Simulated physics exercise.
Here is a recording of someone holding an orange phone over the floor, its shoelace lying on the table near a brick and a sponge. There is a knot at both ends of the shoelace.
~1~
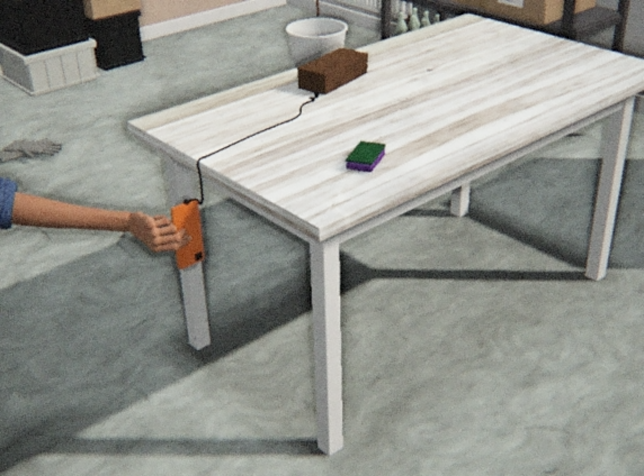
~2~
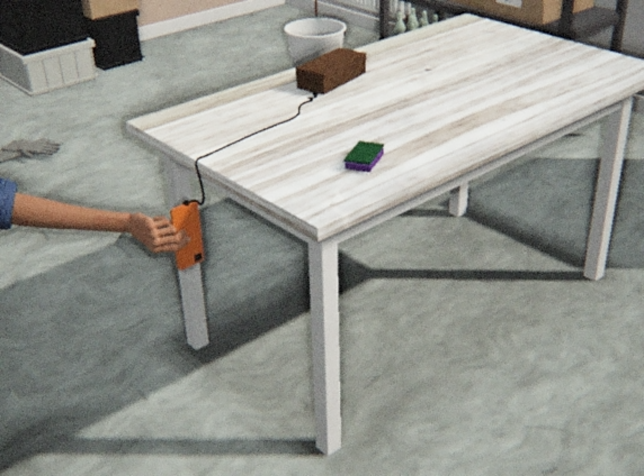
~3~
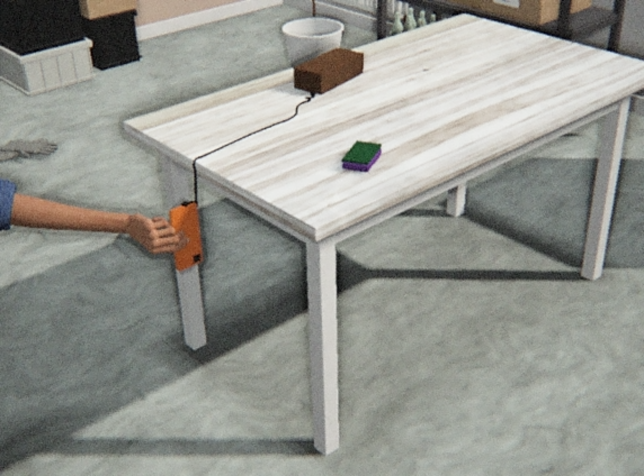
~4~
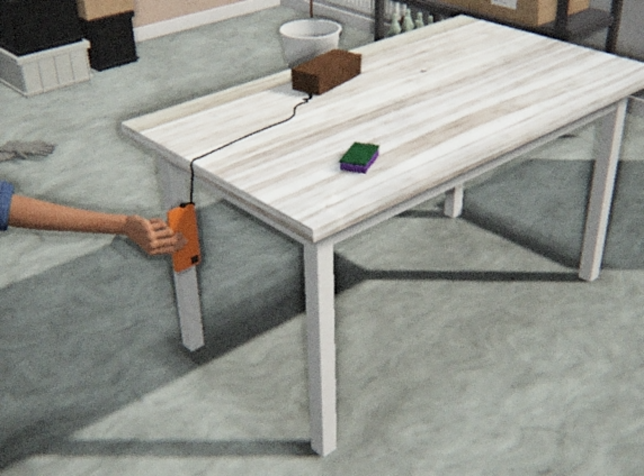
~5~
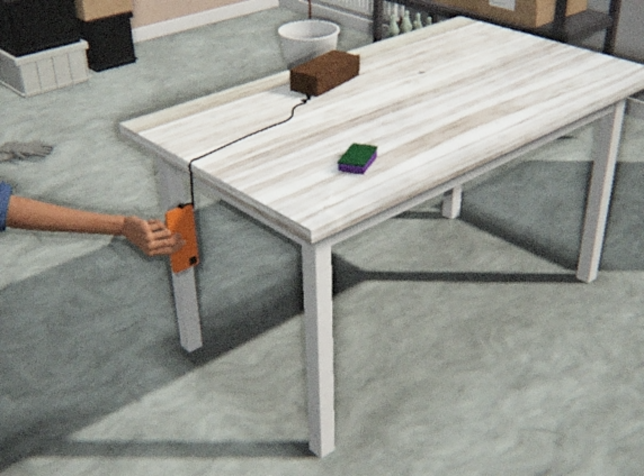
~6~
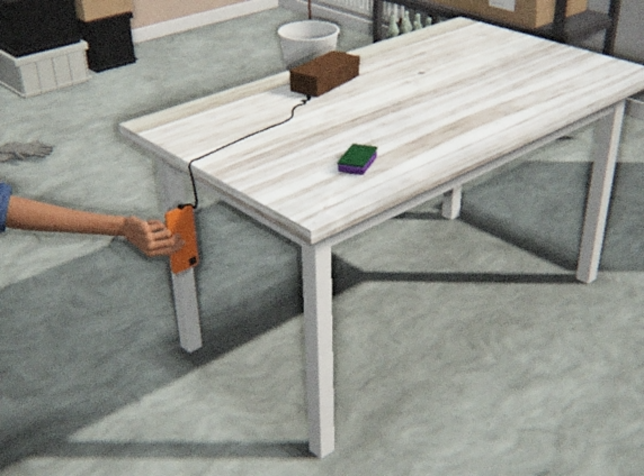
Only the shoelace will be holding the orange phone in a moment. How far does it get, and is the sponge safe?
Well, the orange phone stays suspended and the sponge holds its position by the finish.
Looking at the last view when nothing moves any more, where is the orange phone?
End point, last frame: (205, 251).
Then, 0.94 s later than the last view, phone above the floor near (157, 252); brick as before; sponge as before.
Then, 1.76 s later than the last view, phone above the floor near (195, 260); brick as before; sponge as before.
Finally, phone above the floor near (205, 251); brick as before; sponge as before. The orange phone swings from the edge and the sponge stays on top.
